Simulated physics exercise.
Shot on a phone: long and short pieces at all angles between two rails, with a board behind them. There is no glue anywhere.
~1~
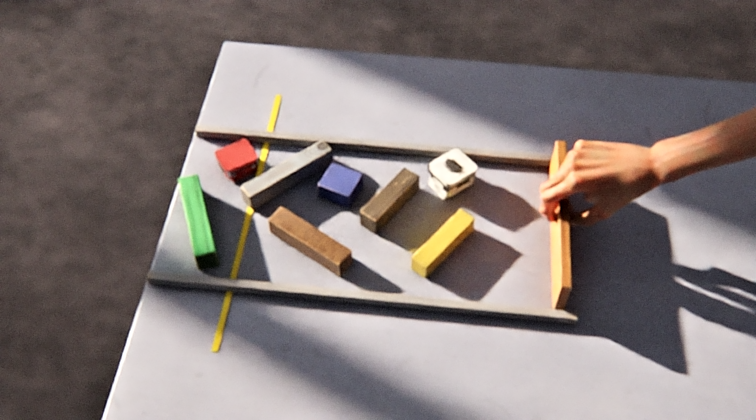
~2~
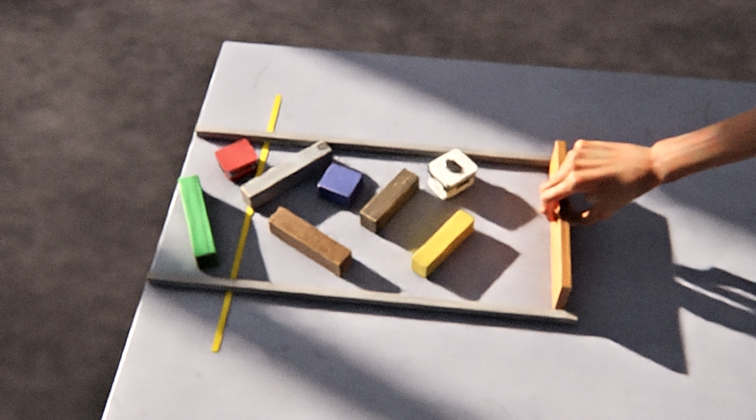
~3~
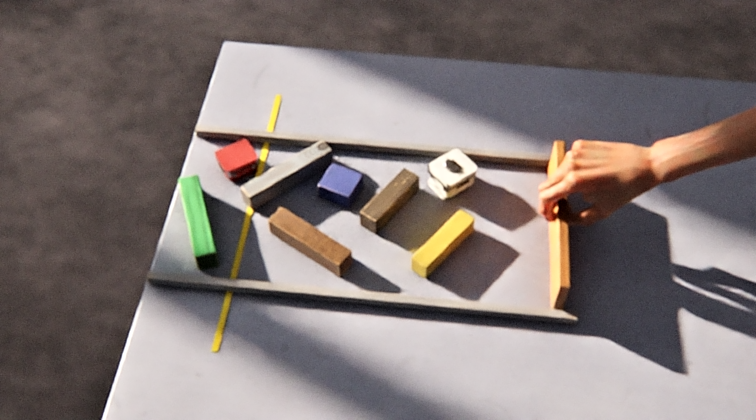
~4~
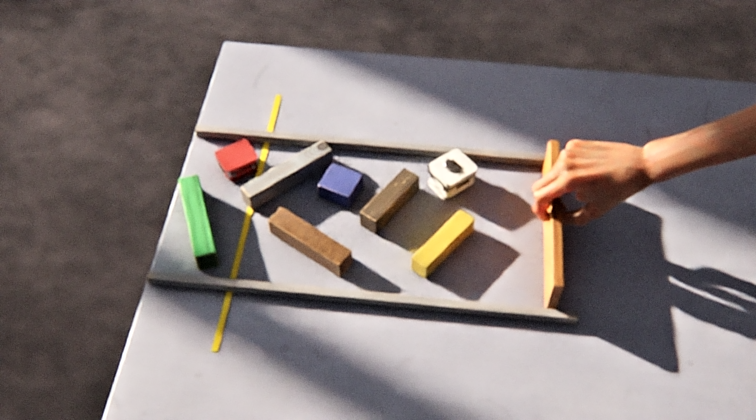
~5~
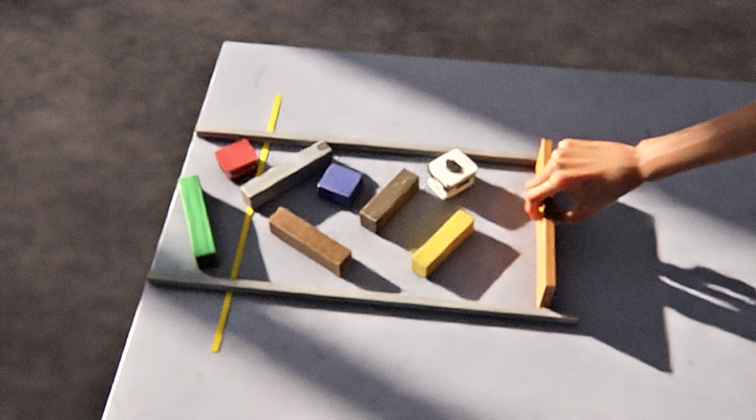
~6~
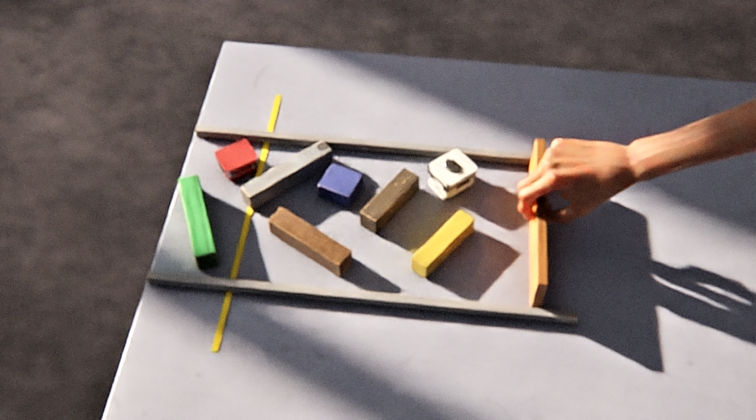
A hand at the right slides an upright orange board a short way left between two rails on a pale grey tabletop, seen from above at an angle in streaked light and shadow. Ahead of it lie a white block with dark markings, yellow, dark and brown bars, a blue block, and grey, red and green pieces near a yellow tape line. The pieces and the camera stay still.
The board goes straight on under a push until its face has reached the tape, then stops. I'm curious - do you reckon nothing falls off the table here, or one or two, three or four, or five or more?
The count of pieces that drop is one or two, then.
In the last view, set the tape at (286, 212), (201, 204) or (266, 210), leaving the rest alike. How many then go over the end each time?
0, 5, 0.
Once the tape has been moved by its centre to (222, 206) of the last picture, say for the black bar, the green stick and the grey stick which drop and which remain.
Starting with the black bar, it keeps its place, then the green stick ends up falling, then the grey stick ends up falling.
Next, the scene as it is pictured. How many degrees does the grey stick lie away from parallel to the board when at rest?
It is near 35° out of line.
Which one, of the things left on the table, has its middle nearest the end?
Foremost: The green stick.
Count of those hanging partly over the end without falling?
I'd say 3 of them.
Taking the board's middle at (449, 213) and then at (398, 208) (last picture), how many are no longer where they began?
Counts: 3, 4.
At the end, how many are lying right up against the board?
It touches 2.
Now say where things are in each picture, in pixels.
In the first picture, green stick (198, 221); red case (237, 161); grey stick (288, 175); board (560, 223); tape (250, 209).
In the second picture, red case (238, 162); brown bar (310, 241).
In the third picture, grey stick (288, 175); yellow bar (443, 244).
In the fourth picture, green stick (198, 221); blue block (341, 185).
In the fifth picture, red case (238, 162); black bar (390, 201).
In the sixth picture, green stick (198, 221); red case (238, 162); grey stick (288, 175); board (538, 221); tape (250, 209).
Early on, none off yet; green stick at rest near (198, 221); red case at rest near (238, 162); grey stick at rest near (288, 175).
Finally, the number that fall off is one or two; lost, red case.
